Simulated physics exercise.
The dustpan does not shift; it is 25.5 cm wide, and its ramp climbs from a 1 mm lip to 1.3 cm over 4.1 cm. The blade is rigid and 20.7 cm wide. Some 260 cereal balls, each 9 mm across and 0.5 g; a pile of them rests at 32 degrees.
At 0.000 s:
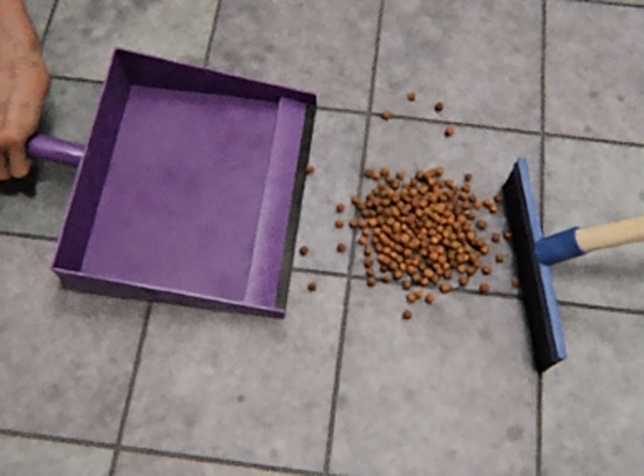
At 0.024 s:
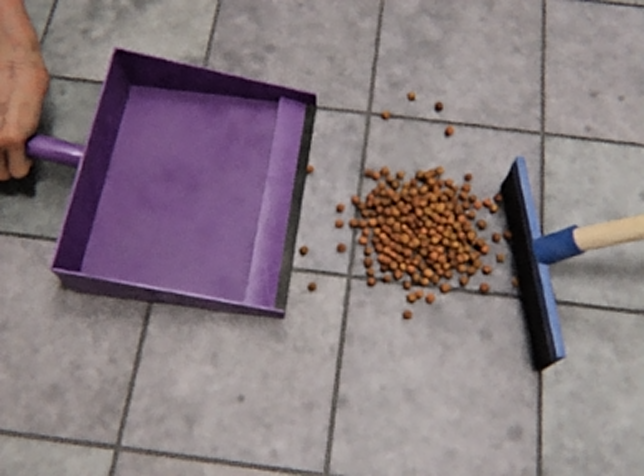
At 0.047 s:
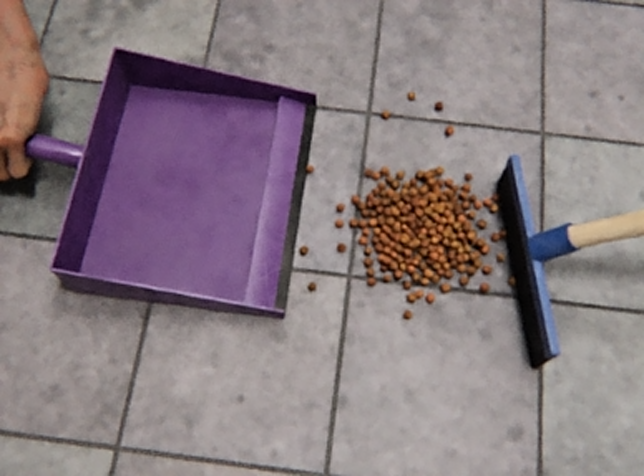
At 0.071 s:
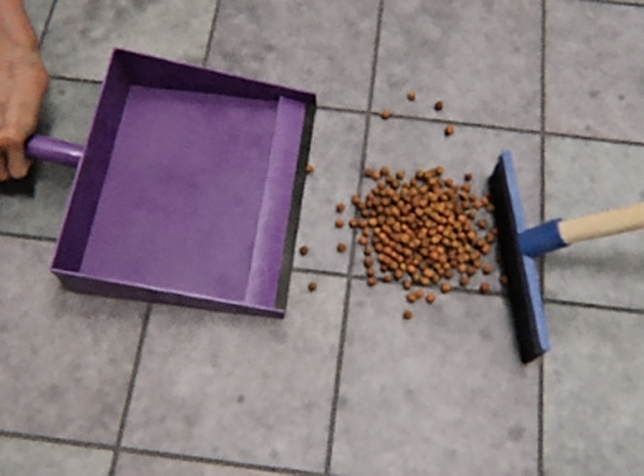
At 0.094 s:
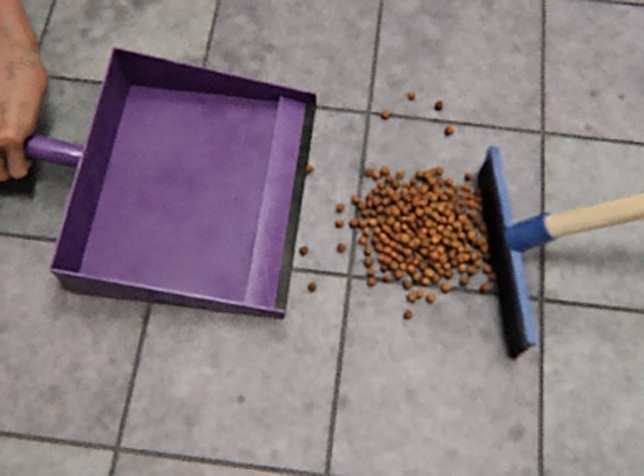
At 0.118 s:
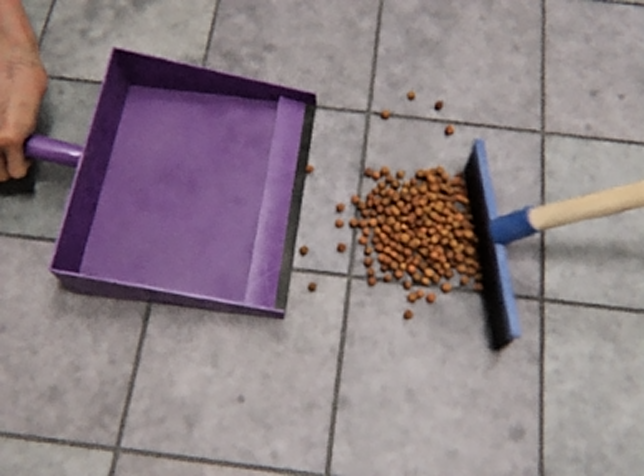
A blue-backed blade on a pale wooden handle slides left across grey floor tiles and presses into the right edge of a pile of small brown balls, while a hand at left holds a purple dustpan still.
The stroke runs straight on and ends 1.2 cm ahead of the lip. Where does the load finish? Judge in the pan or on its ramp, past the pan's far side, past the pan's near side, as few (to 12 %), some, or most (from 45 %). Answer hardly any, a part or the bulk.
Pan: A part, far side: Hardly any, near side: Hardly any.
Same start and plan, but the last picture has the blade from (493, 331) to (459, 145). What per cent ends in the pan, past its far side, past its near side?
Pan 55, far 5, near 5.
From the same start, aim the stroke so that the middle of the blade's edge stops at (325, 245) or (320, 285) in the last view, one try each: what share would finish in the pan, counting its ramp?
Some 45 and 45 per cent.
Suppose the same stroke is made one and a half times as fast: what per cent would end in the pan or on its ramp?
Then about 55 per cent.
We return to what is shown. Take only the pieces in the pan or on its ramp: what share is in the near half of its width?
About 30 per cent.
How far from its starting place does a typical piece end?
About 14 cm.
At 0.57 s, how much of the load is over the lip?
About 40 per cent by then.
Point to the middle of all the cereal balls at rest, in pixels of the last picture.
Near (304, 203).
After 0.25 s, middle of the blade 11 cm from the lip; 0 % over the lip, far side 0 %, near side 0 %.
After 0.34 s, middle of the blade 5 cm from the lip; 10 % over the lip, far side 0 %, near side 0 %.
Then, at 0.57 s, middle of the blade 3 cm from the lip; 40 % over the lip, far side 0 %, near side 5 %.
By 0.9 s all is still; pan 40 %, far side 0 %, near side 5 %, in front of the lip or behind the blade 55 %.
